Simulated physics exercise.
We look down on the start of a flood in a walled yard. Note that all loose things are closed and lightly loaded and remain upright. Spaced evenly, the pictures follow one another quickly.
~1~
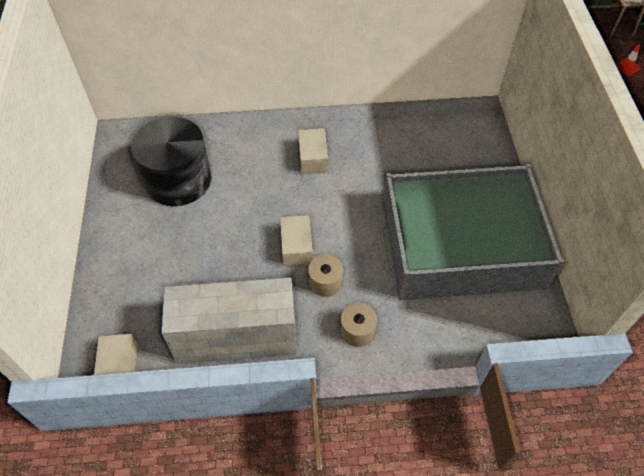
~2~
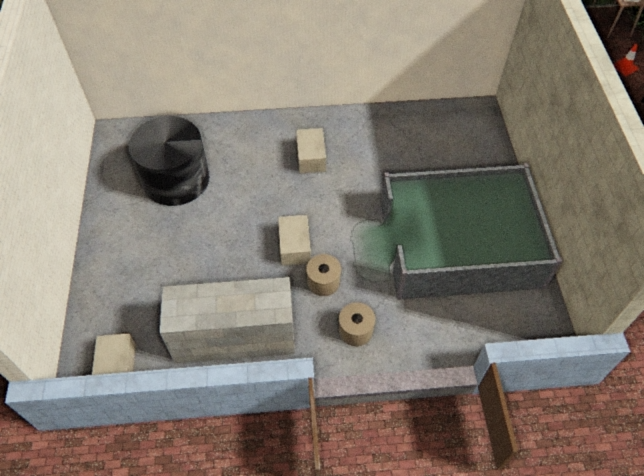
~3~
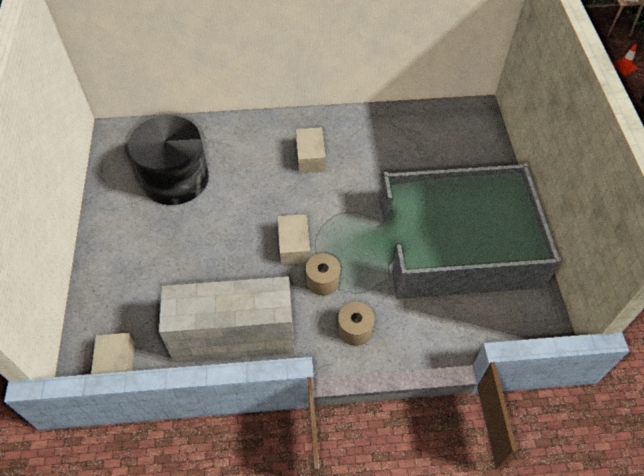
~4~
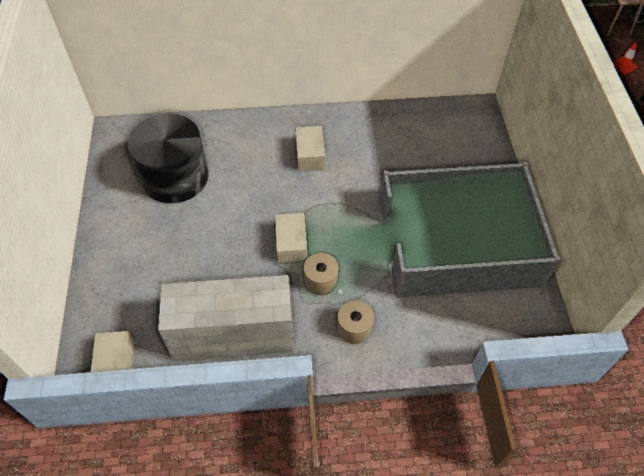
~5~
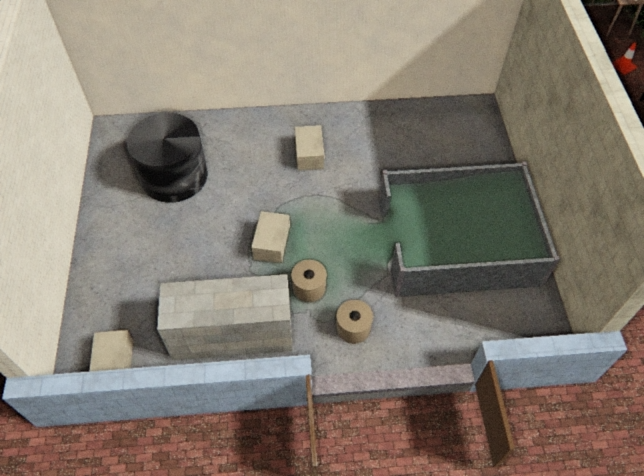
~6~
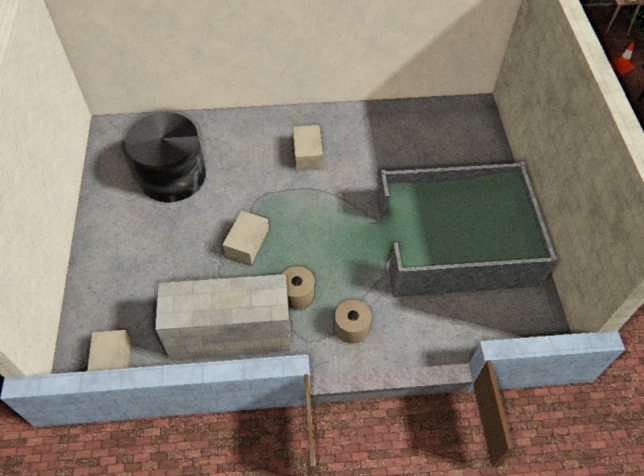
Green water poured from a gap in the left side of a walled tank and spread left across the yard floor, then pushed a pale crate and a round tub a short way left.
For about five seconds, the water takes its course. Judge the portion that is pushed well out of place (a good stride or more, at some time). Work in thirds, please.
My answer: One to two thirds.
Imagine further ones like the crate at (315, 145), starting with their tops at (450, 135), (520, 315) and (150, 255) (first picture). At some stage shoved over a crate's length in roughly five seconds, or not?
Stays put, stays put, shoved clear.
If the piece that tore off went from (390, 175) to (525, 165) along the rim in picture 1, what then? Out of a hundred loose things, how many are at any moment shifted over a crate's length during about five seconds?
Near 40 in a hundred.
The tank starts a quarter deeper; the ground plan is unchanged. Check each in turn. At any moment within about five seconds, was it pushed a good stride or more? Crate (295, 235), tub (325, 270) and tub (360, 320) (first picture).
Respectively, gets that far, gets that far, never gets that far.
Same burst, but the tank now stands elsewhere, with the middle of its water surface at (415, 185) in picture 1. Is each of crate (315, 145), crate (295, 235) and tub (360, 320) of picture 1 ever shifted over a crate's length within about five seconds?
One after the other: Not that far, that far or more, short of that.
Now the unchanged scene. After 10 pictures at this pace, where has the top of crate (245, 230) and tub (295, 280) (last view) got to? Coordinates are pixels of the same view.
Estimated positions: (91, 218) and (142, 273), approximately.
A moment on, 2 of 5 are well off their spots; 1 afloat.
Next, 2 of 5 are well off their spots; 1 afloat.
Later, 2 of 5 are well off their spots; 2 afloat.
In the end, 3 of 5 are well off their spots, and 3 have been at some point; 3 afloat.
